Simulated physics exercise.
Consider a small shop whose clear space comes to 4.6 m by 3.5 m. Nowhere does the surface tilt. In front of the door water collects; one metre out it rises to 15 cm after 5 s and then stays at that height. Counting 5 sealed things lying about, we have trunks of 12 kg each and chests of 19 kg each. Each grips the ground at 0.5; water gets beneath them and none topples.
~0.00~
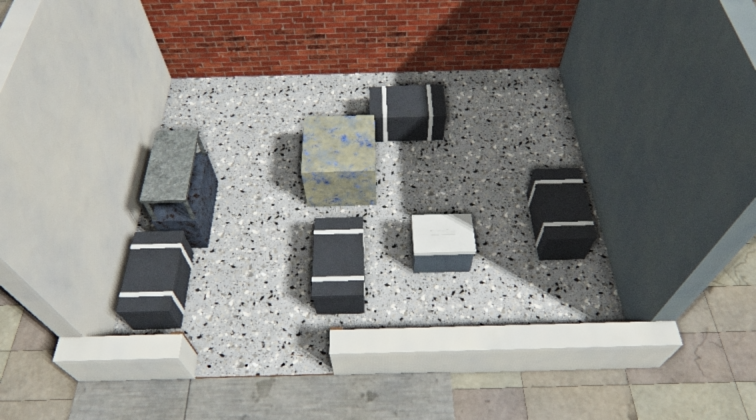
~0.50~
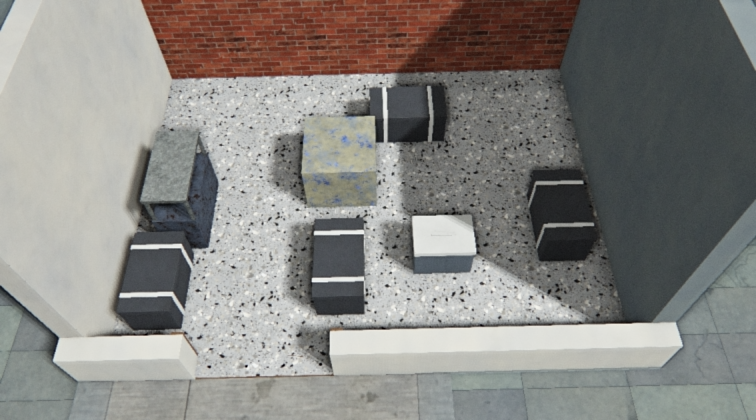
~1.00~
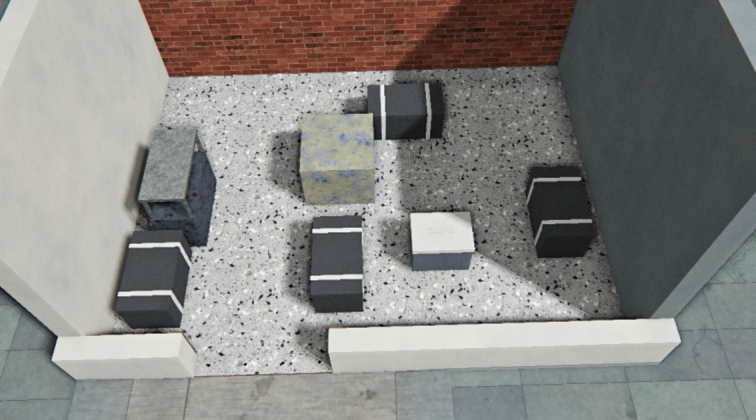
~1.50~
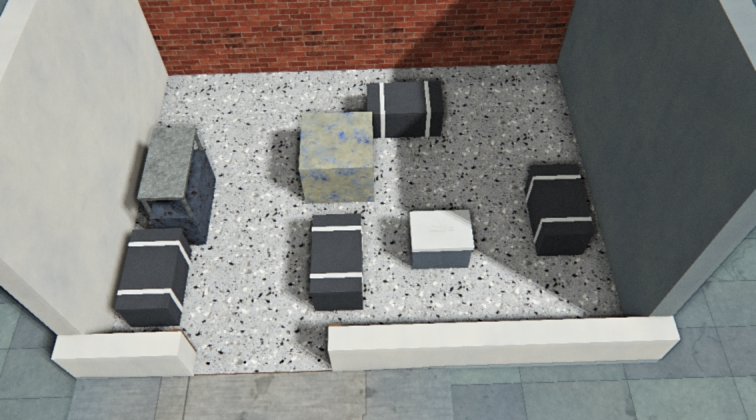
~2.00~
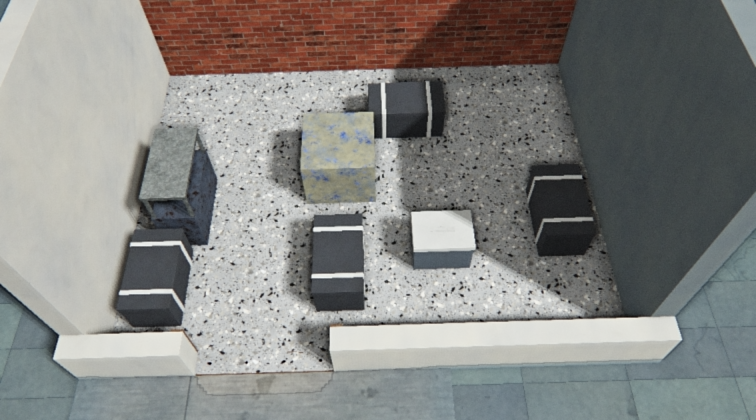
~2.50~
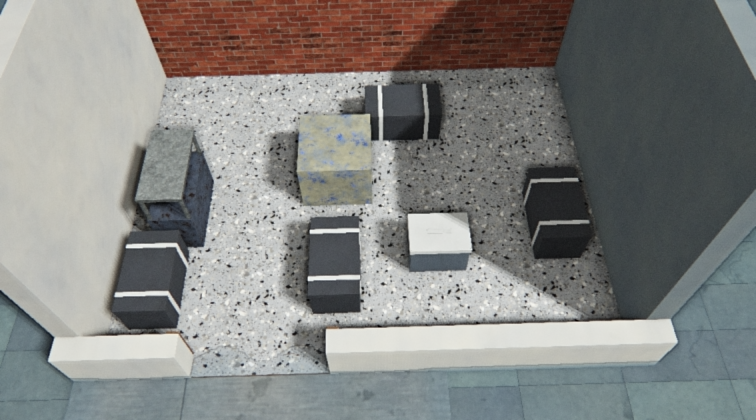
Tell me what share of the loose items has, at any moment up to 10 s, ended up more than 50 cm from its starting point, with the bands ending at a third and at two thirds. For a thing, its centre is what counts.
Few of them.
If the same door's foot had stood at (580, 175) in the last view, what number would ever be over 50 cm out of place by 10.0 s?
The answer would then be 3.
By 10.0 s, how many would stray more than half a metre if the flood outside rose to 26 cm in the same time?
Result: 0.
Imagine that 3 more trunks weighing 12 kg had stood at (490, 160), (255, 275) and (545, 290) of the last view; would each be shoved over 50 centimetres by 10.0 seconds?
Order as given - inside the limit, above the limit, inside the limit.
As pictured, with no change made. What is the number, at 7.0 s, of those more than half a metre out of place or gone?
I get 0.
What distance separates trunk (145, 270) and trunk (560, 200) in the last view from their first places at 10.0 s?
Net displacement, in order: 20 cm; 0 cm.
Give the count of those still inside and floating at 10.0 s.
At that time the total is 1.
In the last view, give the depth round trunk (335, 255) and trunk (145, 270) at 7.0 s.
Depth approx. 3 cm / 3 cm.
After 3.5 s 0 of 5 are over 50 cm from their spots; 0 afloat.
After 4.5 s 0 of 5 are over 50 cm from their spots; 0 afloat.
After 7.0 s 0 of 5 are over 50 cm from their spots; 0 afloat.
After 10.0 s 0 of 5 are over 50 cm from their spots, and 0 have been at some point; 1 afloat.
